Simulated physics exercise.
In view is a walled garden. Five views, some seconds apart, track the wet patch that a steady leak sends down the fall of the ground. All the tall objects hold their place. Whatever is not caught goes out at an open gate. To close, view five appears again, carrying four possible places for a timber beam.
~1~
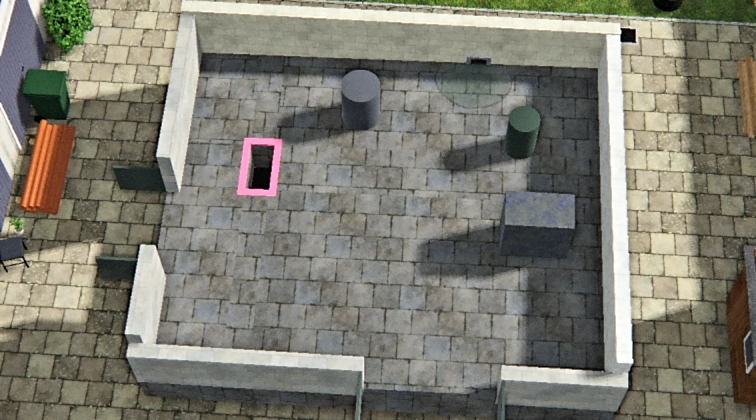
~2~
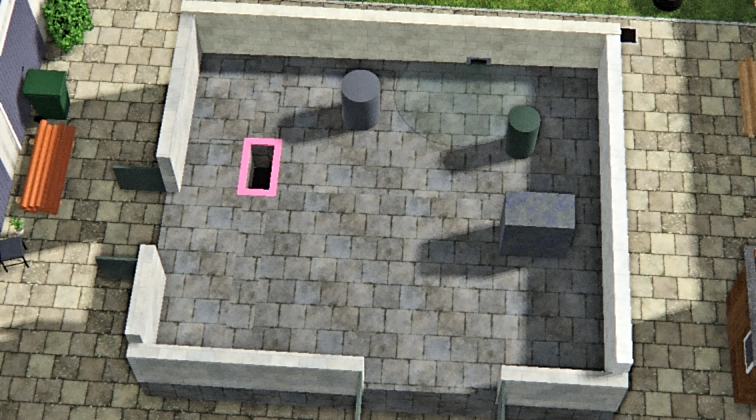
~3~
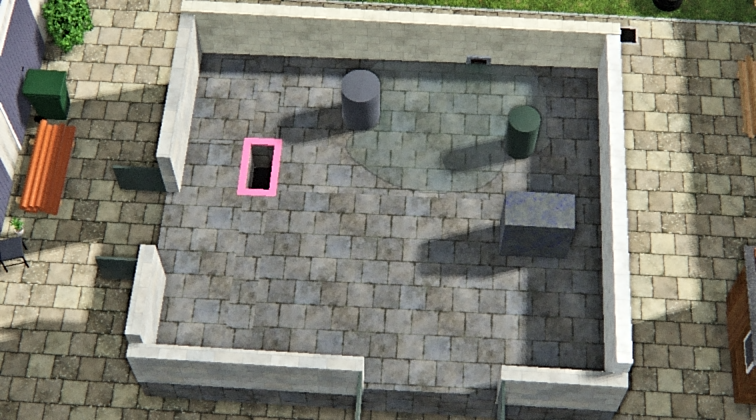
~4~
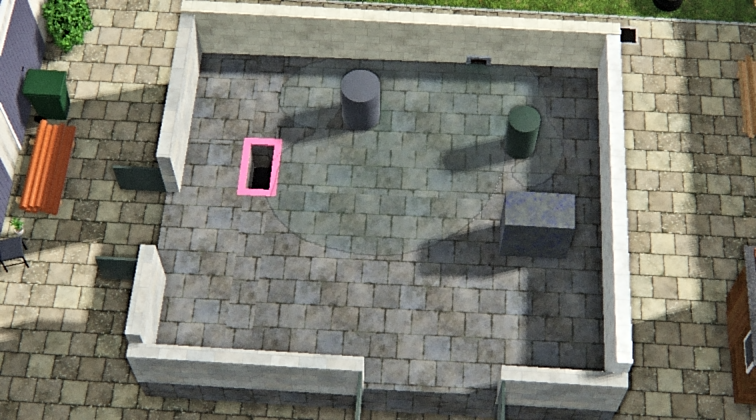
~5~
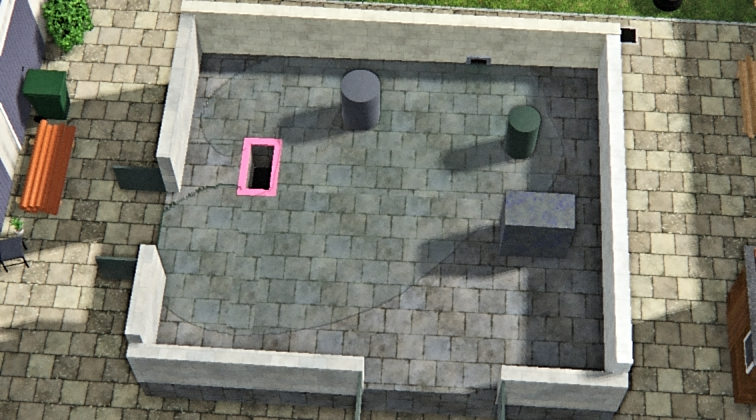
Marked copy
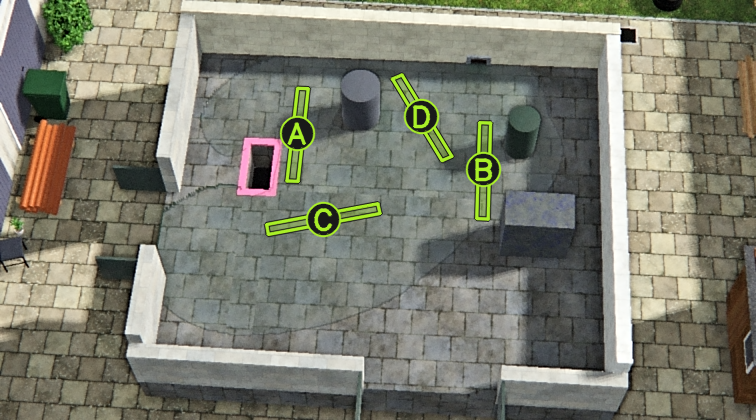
In a walled garden, water spreads from the back wall across the paving to a pink-edged gully.
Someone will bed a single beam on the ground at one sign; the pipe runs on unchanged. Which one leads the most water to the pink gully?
The best place is C.
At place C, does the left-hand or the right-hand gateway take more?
The left one.
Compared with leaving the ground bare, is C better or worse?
Place C is better.
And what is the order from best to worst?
The order is C, B, D, A.
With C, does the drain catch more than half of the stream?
No.
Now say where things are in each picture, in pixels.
Outfall at (479, 60); pink gully at (260, 167); open gate at (173, 234); open gate at (431, 379); water covers 2 % of the ground and shows as far out as (499, 100); pink gully still dry.
Water covers 8 % of the ground and shows as far out as (401, 112); pink gully still dry.
Water covers 17 % of the ground and shows as far out as (396, 183); pink gully still dry.
Water covers 31 % of the ground and shows as far out as (291, 223); pink gully still dry.
Water covers 53 % of the ground and shows as far out as (165, 291); pink gully taking water.
On the marked copy, A from (292, 181) to (302, 88); B from (482, 218) to (485, 122); C from (267, 229) to (378, 208); D from (397, 77) to (446, 158).
If A is chosen, about 2 % of the stream runs into the pink gully, about 97 % out by the gates.
If B is chosen, about 18 % of the stream runs into the pink gully, about 80 % out by the gates.
If C is chosen, about 25 % of the stream runs into the pink gully, about 73 % out by the gates.
If D is chosen, about 6 % of the stream runs into the pink gully, about 93 % out by the gates.
